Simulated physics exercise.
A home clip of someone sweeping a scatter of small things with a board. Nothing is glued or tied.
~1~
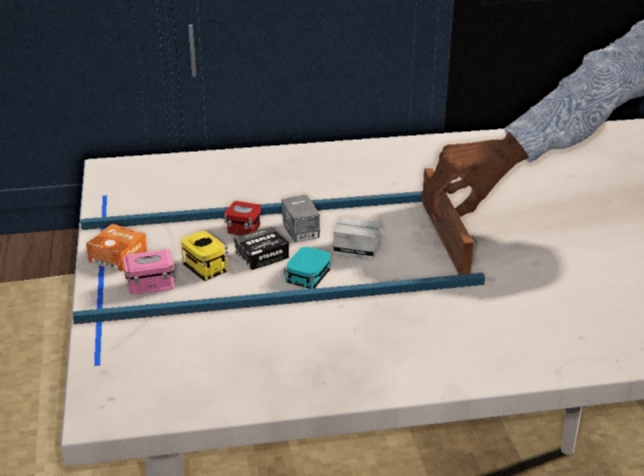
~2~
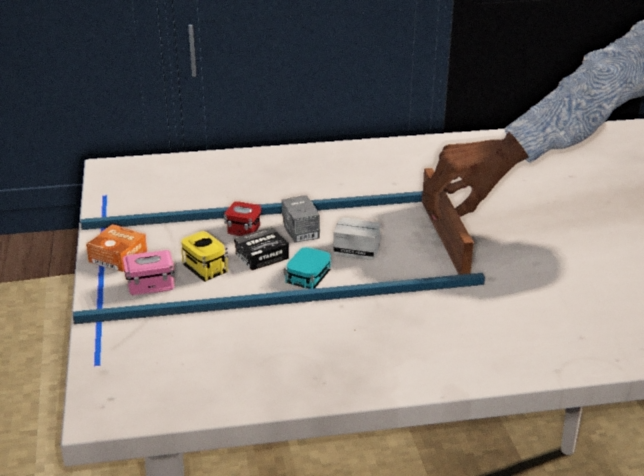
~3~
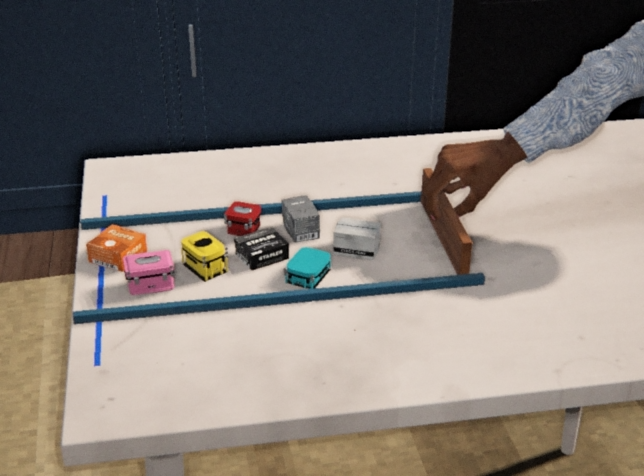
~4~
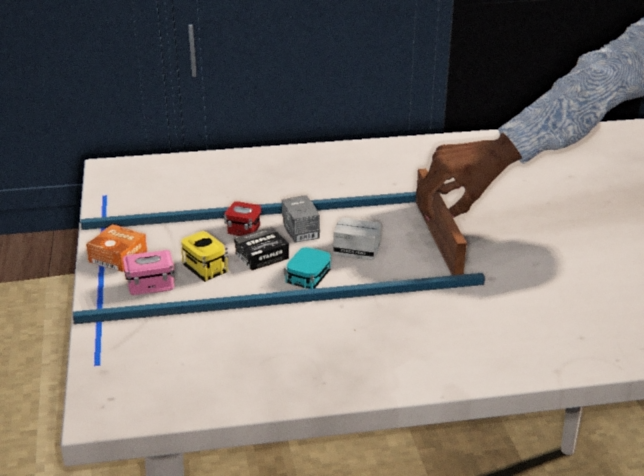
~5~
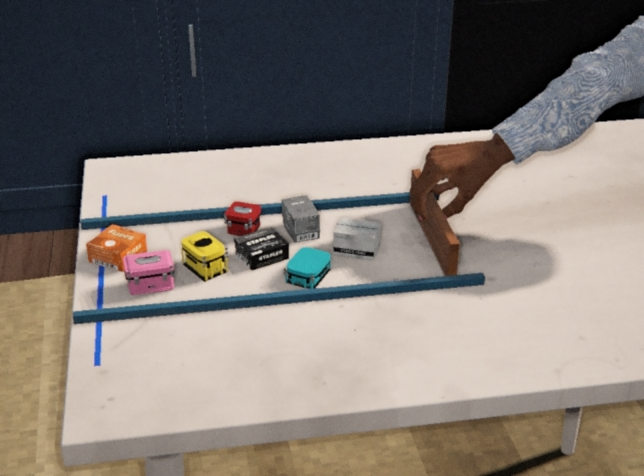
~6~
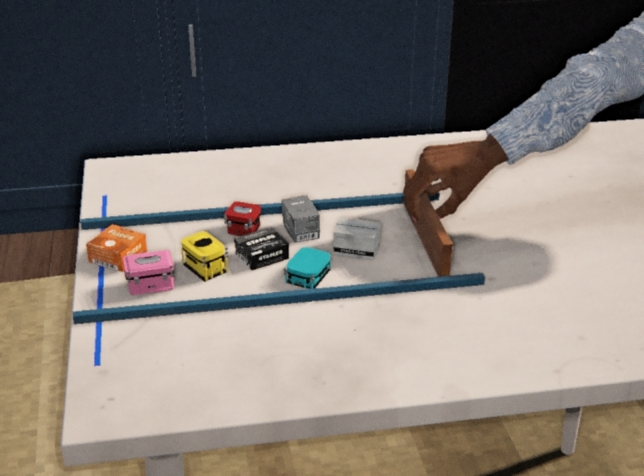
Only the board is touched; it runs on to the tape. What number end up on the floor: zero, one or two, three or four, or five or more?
As it turns out, the number that fall off is five or more.
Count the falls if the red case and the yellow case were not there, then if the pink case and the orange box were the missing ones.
The counts: 3 and 3.
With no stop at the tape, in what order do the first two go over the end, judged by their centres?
They are the orange box, the black box.
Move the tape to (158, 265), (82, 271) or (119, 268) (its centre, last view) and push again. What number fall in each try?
In that order 1, 8 and 5.
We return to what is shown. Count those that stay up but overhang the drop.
Overhanging: 3.
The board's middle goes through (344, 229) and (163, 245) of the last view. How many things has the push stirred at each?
First 1, then 8.
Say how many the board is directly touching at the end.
The number is 3.
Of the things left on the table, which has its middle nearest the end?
It is the white box.
Soon after, none off yet; orange box at rest near (117, 248); pink case at rest near (149, 273); yellow case displaced a little near (190, 258).
In the end, the number that fall off is five or more; gone, black box, red case, yellow case, pink case and orange box.
